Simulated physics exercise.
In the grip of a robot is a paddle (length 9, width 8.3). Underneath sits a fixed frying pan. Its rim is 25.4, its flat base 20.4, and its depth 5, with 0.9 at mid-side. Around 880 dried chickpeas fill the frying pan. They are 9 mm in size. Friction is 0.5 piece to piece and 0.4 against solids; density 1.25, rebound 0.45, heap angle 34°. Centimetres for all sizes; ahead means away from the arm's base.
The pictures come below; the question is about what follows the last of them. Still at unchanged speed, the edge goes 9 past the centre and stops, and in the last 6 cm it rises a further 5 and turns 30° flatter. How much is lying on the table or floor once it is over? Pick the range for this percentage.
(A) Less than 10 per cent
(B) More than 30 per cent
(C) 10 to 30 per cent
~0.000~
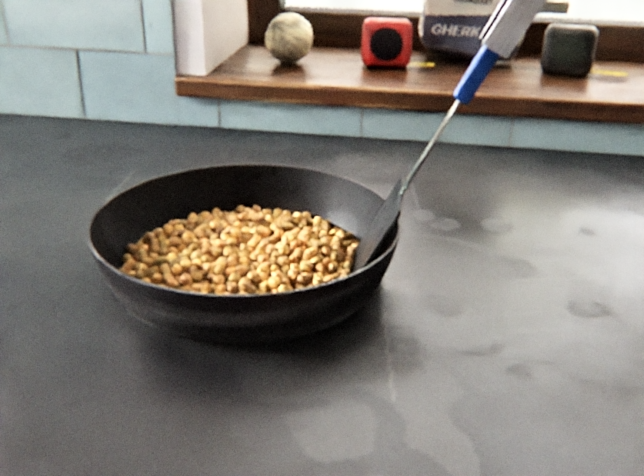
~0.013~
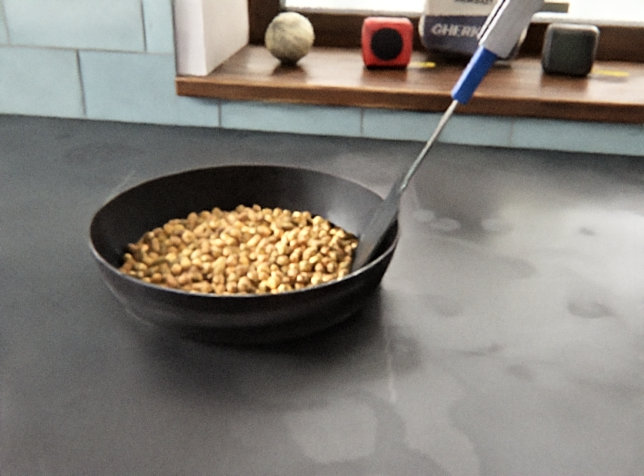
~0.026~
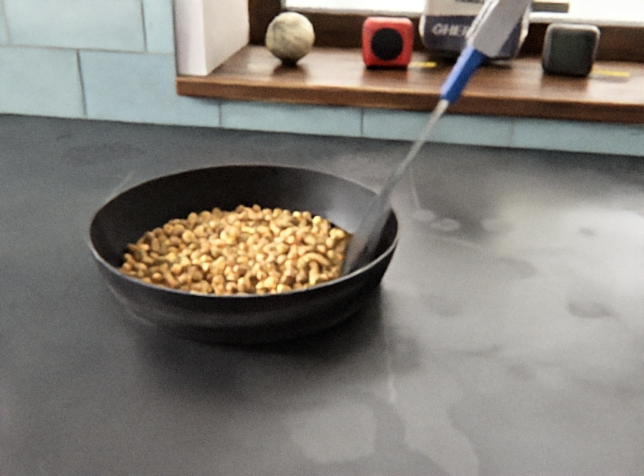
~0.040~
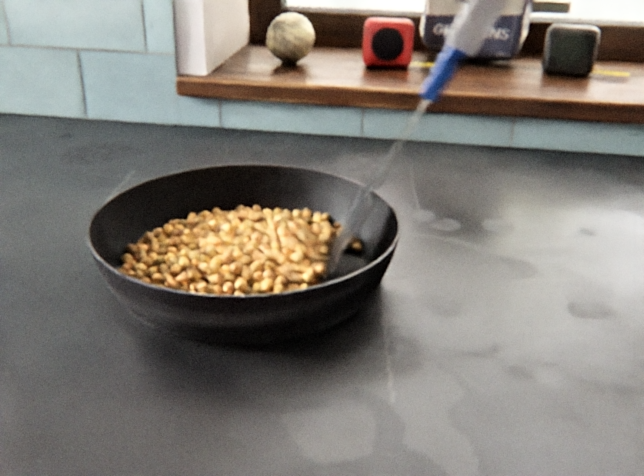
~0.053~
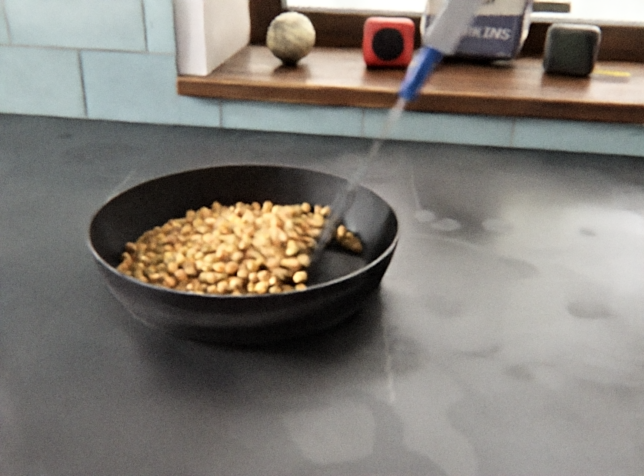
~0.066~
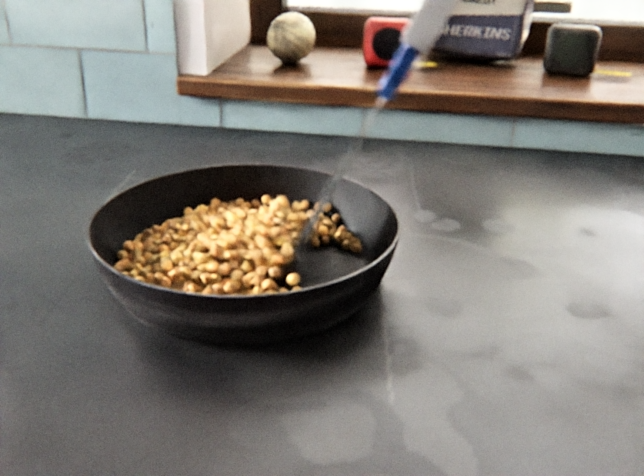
(C) 10 to 30 per cent.
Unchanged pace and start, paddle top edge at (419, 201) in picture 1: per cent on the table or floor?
Spill: Approx. 15 per cent.
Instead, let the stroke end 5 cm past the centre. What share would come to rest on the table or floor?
Estimate: Approx. 10 %.
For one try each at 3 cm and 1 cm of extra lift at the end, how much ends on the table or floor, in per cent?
First try about 15 %, second try about 10 %.
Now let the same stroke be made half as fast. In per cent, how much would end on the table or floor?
Then roughly 5 percent.
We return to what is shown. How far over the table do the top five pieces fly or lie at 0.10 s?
6 cm.
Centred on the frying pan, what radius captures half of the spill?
Looks like roughly 50 centimetres to me.
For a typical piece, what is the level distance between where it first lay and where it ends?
About 4 cm.
After 0.10 s, sloping 64°, highest piece 7 above the table; 882 in the frying pan.
After 0.13 s, sloping 56°, highest piece 8 above the table; 882 in the frying pan.
After 0.35 s, sloping 34°, highest piece 7 above the table; 749 in the frying pan, 114 on the table or floor, 19 on the blade or in flight.
After 1.40 s, sloping 34°, highest piece 5 above the table; 749 in the frying pan, 133 on the table or floor.
In the end, 749 in the frying pan, 133 on the table or floor. That is 15 % on the table or floor.
